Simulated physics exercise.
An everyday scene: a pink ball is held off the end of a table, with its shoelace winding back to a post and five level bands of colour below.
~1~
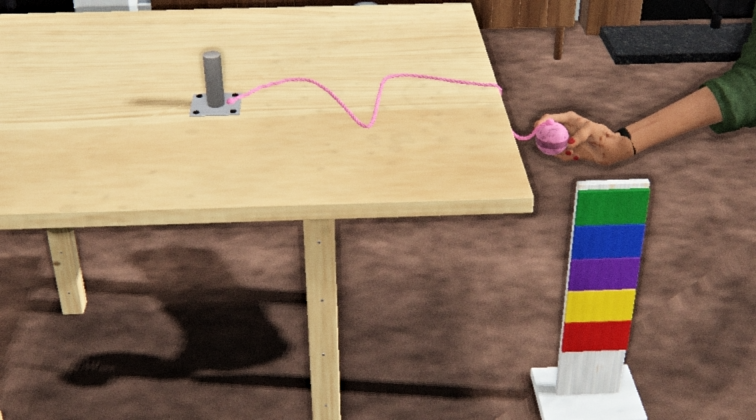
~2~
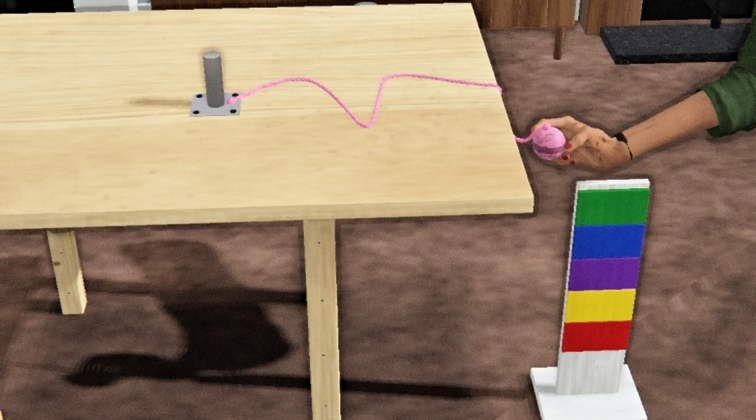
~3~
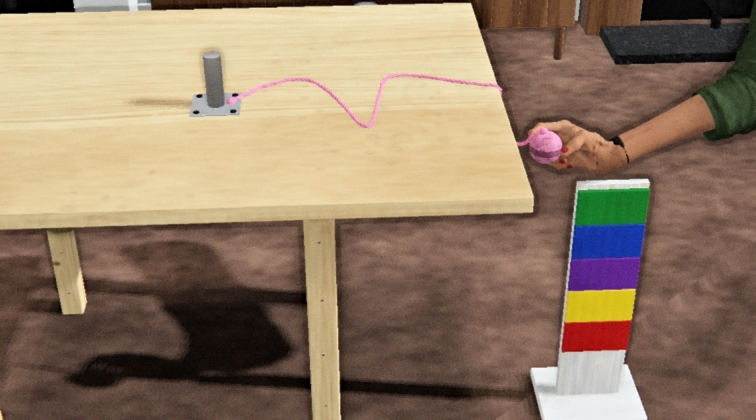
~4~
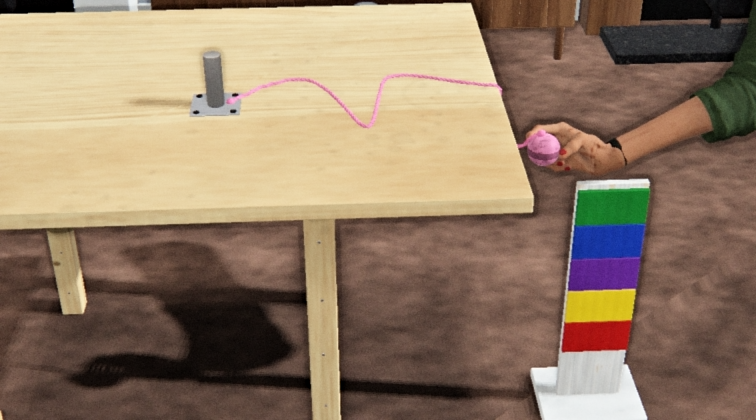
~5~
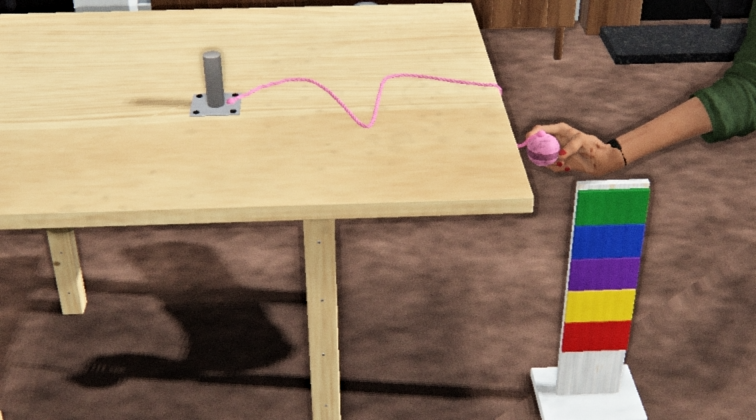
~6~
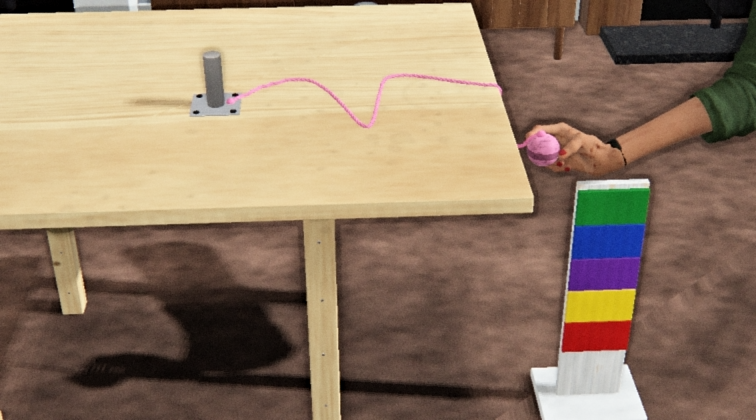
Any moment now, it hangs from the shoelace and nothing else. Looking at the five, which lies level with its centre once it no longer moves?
The red one lies level with its centre.
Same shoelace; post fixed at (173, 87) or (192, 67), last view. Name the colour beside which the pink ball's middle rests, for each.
Yellow; yellow.
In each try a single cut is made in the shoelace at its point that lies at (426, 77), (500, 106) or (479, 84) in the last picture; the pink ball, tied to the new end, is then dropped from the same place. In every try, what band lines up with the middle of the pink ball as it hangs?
In order of the tries: Green; then purple; then blue.
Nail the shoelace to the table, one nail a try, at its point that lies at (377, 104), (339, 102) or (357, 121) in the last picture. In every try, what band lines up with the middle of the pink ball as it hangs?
Blue, then yellow, then purple.
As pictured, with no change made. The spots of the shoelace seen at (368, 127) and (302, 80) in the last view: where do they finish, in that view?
First: (453, 98). Second: (324, 101).
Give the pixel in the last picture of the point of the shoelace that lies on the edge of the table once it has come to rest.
Location: About (377, 105).
Early on, ball near (473, 310); level with yellow.
Midway, ball near (499, 334); level with red.
Finally, ball near (480, 339); level with red. At red.
